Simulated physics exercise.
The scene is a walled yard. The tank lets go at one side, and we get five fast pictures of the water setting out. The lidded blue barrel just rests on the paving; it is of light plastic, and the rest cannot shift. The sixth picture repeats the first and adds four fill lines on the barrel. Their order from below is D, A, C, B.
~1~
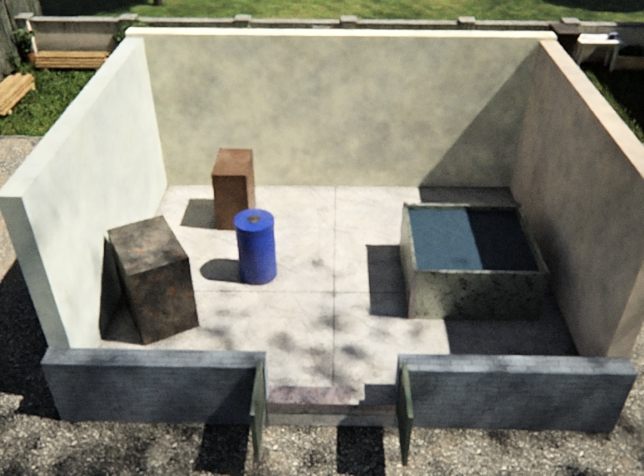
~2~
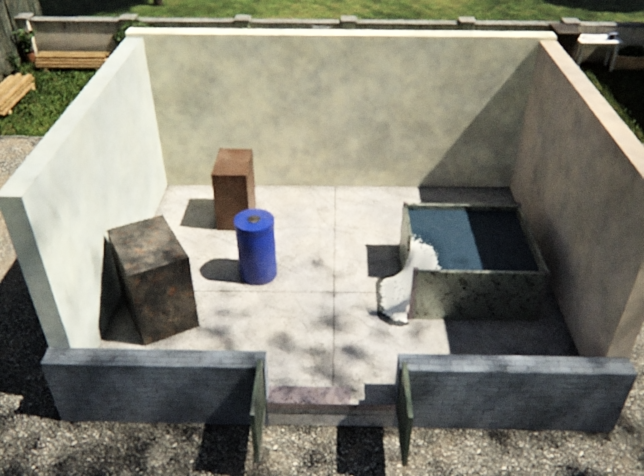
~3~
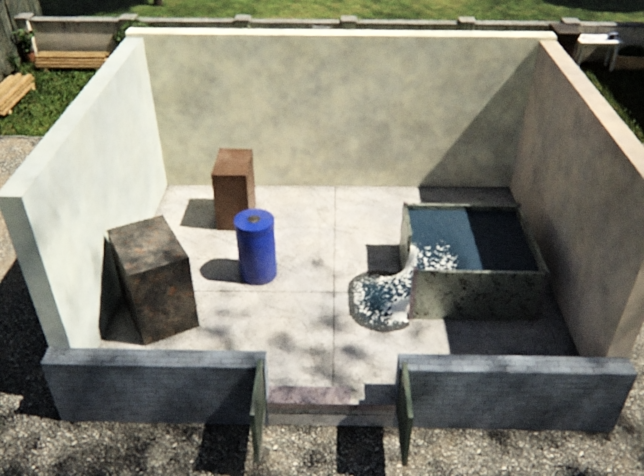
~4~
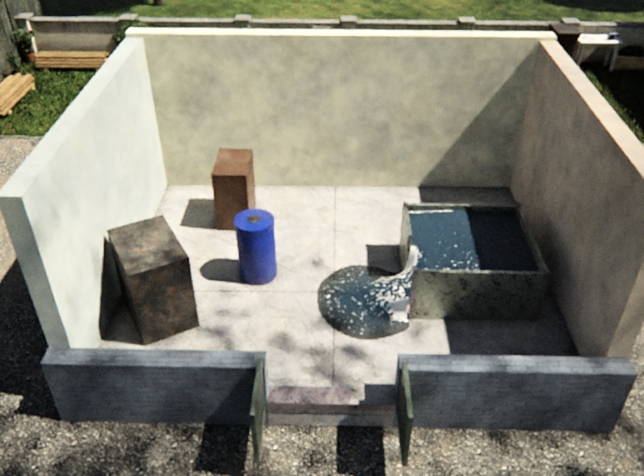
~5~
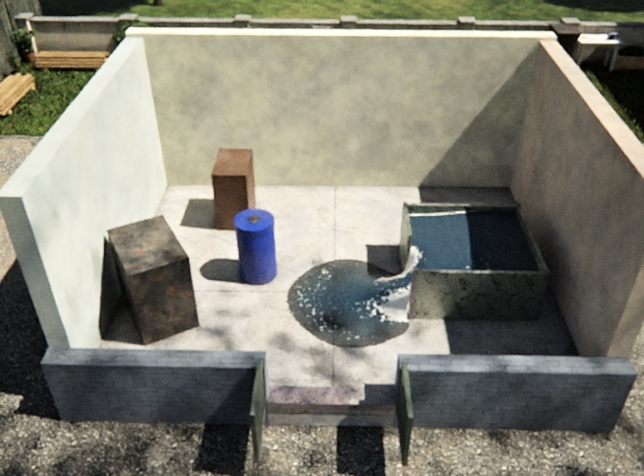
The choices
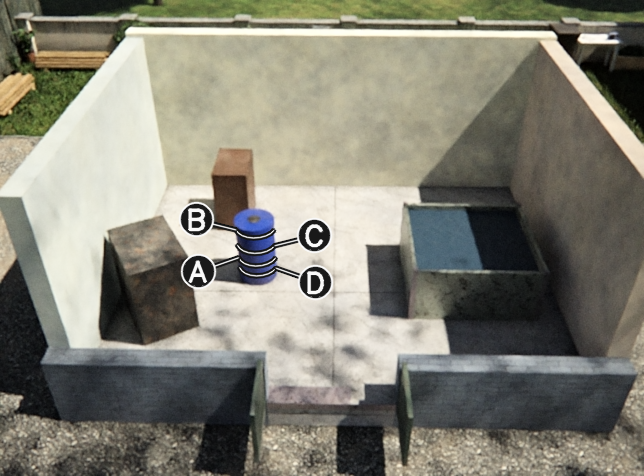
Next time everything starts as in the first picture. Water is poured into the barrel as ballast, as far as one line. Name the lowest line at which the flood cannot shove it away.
Mark A.
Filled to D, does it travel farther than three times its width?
No.
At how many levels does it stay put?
Three of the four.
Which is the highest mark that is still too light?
The answer is D.
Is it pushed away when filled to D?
Yes.
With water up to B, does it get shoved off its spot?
No, not at all.
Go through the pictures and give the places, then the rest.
Lid of the blue barrel at (255, 220); tank full, its middle at (470, 241); open gate at (332, 355).
Water covers 1 % of the ground and is seen nearest the barrel at (385, 283).
Water covers 3 % of the ground and is seen nearest the barrel at (356, 287).
Water covers 6 % of the ground and is seen nearest the barrel at (326, 291).
Lid of the blue barrel at (255, 220); water covers 9 % of the ground and is seen nearest the barrel at (302, 284).
On the marked copy, A at (255, 266); B at (253, 237); C at (254, 253); D at (256, 275); from the bottom up D, A, C, B.
With A, it does not move.
With B, it does not move.
With C, it does not move.
With D, it is pushed about its own width away.
